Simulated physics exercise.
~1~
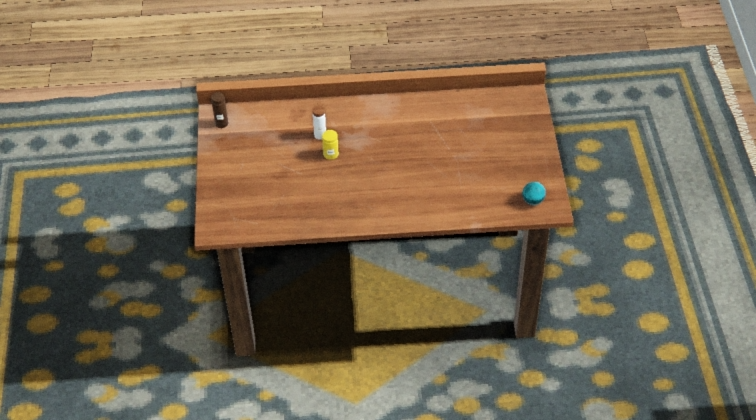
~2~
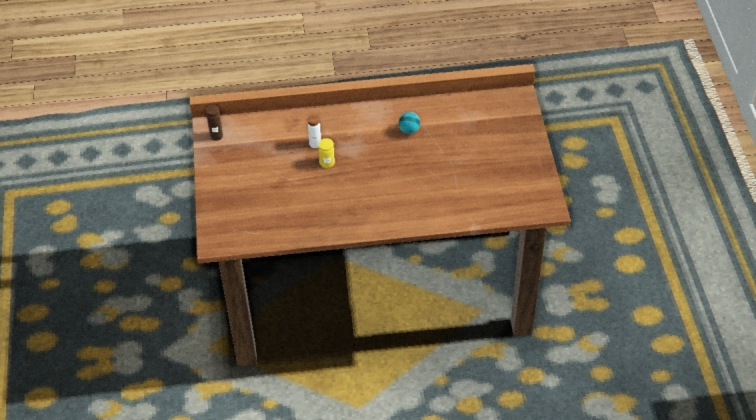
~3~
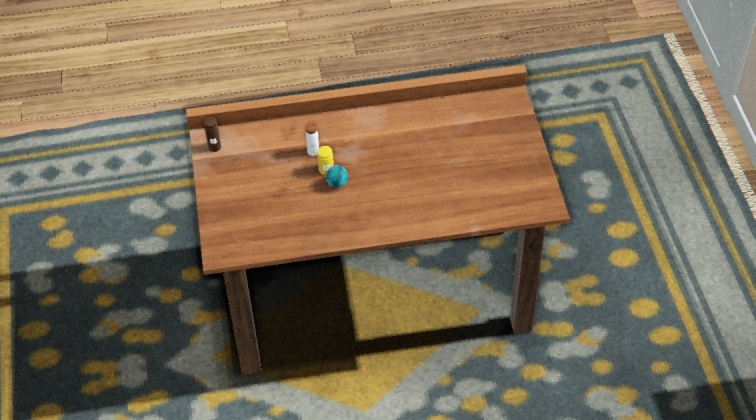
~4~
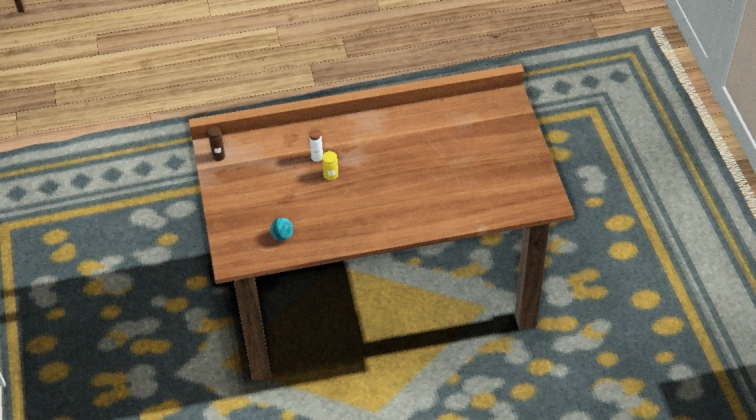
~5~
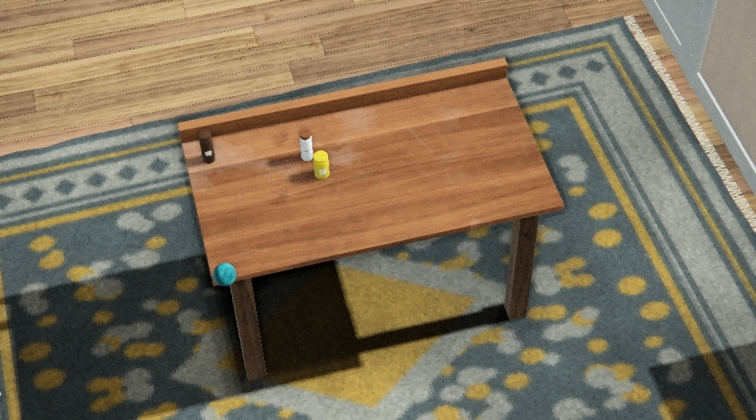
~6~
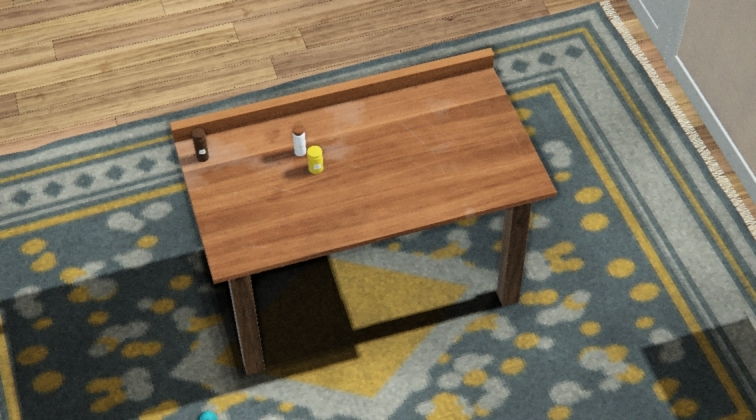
Wooden table with three small shakers standing as a turquoise ball rebounds off the back batten, rolls off the front-left corner and drops.
